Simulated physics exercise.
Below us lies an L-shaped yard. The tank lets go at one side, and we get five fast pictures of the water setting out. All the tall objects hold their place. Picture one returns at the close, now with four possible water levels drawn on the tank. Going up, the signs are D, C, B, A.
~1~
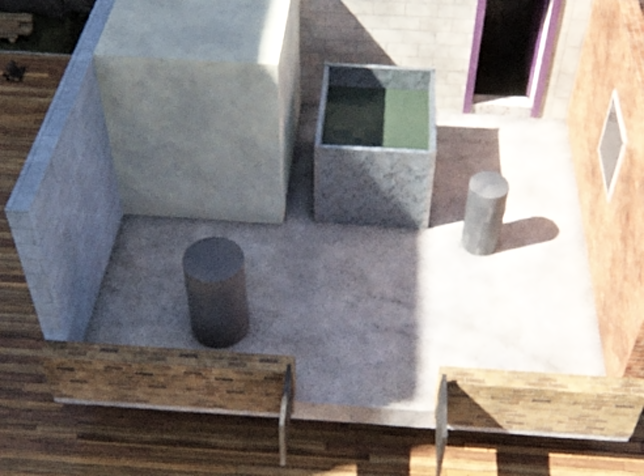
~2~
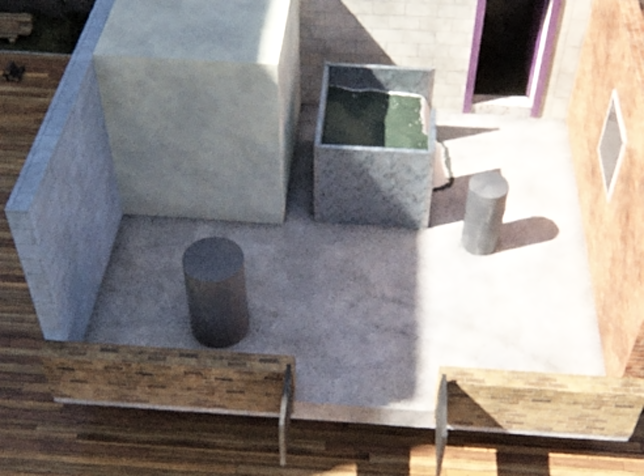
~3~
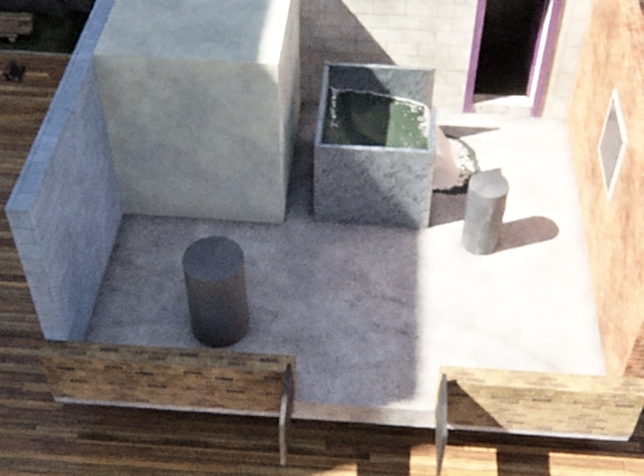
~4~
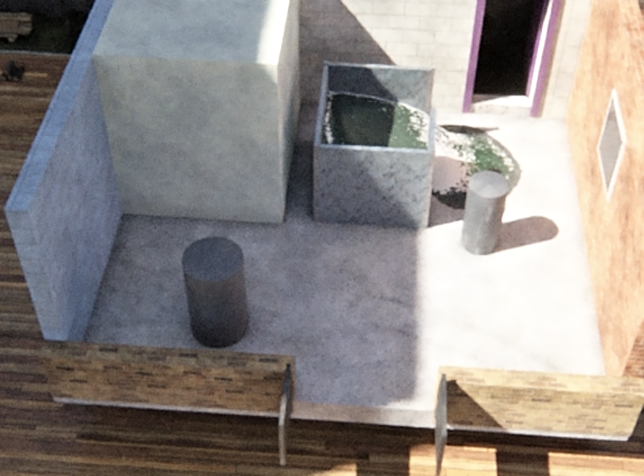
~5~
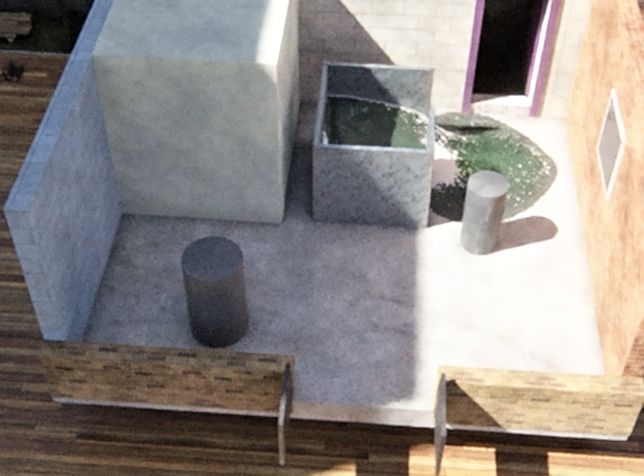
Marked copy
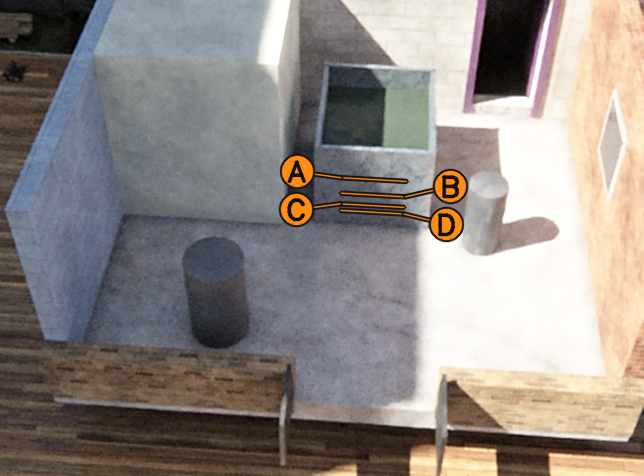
In a sunlit walled yard with two grey posts, green water in a square tank began to stir, then poured out on the right and spread across the pale ground around the nearer post.
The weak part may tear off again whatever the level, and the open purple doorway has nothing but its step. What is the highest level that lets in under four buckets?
Mark B just does it.
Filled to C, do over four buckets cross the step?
No.
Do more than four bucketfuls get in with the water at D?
No.
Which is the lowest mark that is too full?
Here it is mark A.
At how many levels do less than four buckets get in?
Three of the four.
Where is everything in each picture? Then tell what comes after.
In the first frame, water in the tank at rest, its middle at (377, 126); foot of the purple doorway at (500, 115); open gate at (367, 358).
In the second frame, water covers 1 % of the ground, its front hidden from here.
In the third frame, front seen at (453, 155), 3 % of the ground wet.
In the fourth frame, front seen at (454, 148), 7 % of the ground wet.
In the fifth frame, front seen at (552, 166), 13 % of the ground wet.
On the marked copy, A at (373, 179); B at (372, 195); C at (372, 205); D at (371, 212); from the bottom up D, C, B, A.
With A, about 9 bucketfuls get in.
With B, a bucket or two gets in.
With C, a splash gets over, under a bucket.
With D, nothing gets over.
